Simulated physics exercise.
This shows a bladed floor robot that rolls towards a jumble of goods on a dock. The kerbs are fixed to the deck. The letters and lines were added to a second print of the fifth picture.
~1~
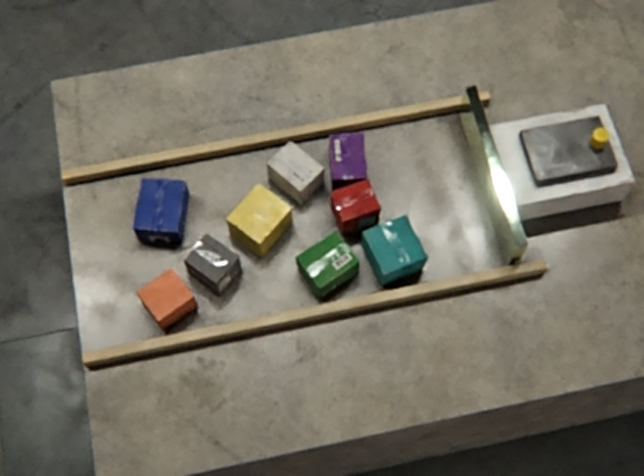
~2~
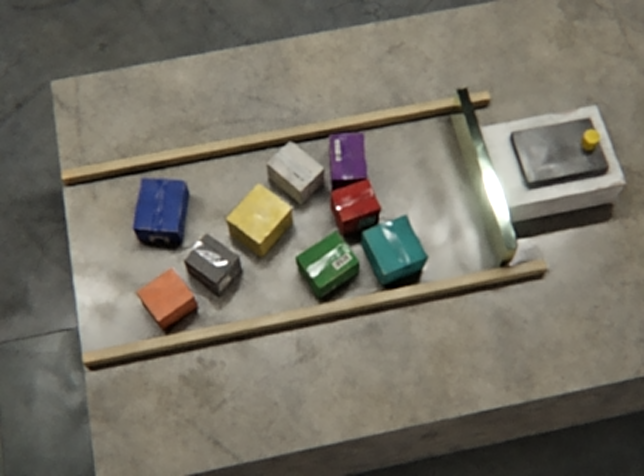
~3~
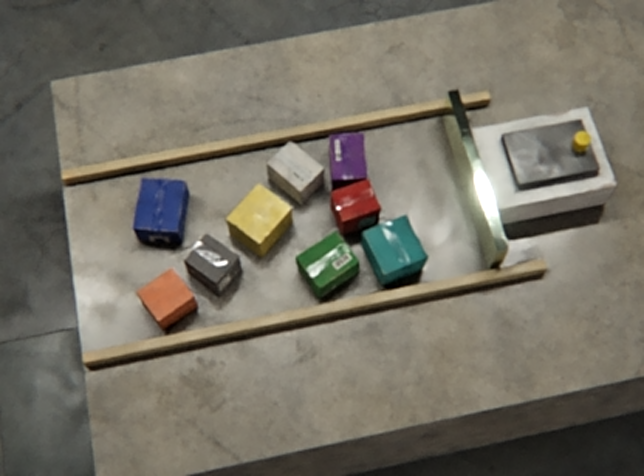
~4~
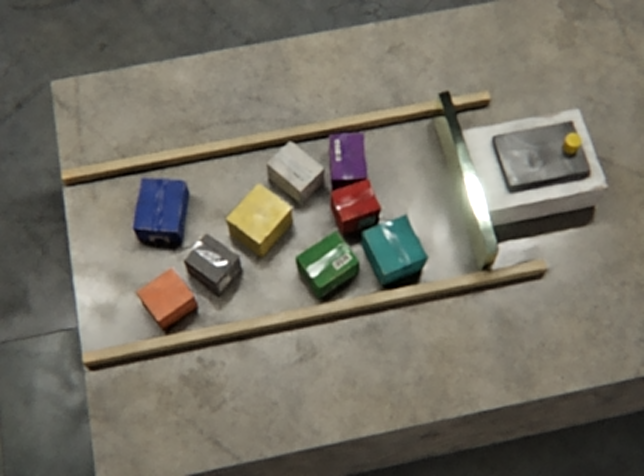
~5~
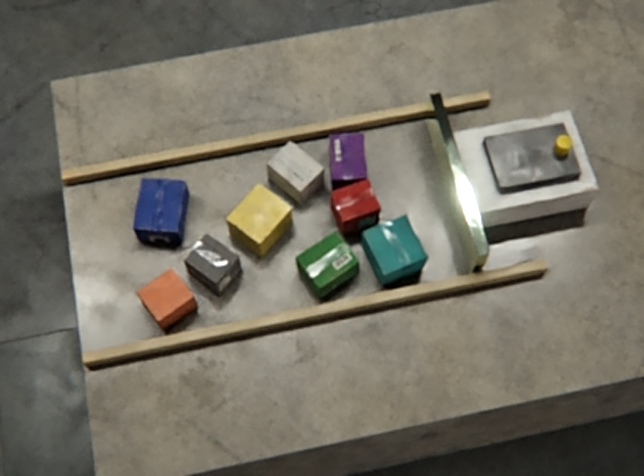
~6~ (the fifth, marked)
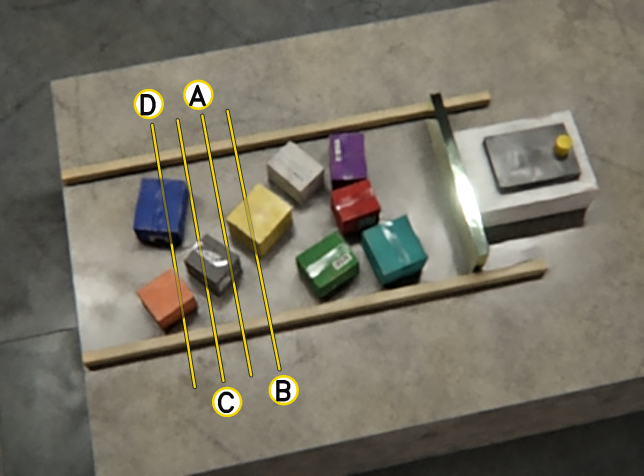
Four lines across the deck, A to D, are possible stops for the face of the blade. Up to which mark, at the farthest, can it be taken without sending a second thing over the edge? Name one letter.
It should halt at C.
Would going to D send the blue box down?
Yes.
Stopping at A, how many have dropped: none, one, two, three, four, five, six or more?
By then, none.
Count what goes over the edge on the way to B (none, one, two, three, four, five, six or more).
The count is none.
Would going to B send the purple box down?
No.
On the marked copy, A at (225, 238); B at (252, 232); C at (199, 243); D at (172, 248).
Following C. Soon after the start, robot (435, 175); turquoise box (348, 259); green parcel (301, 267).
Later, robot (342, 193); orange crate (141, 312); grey parcel (157, 264).
In the end, robot (269, 207); orange crate (90, 324); grey parcel (90, 273); none fallen.
As for the rest, A is within the limit but short; B is within the limit but short; D drops three.
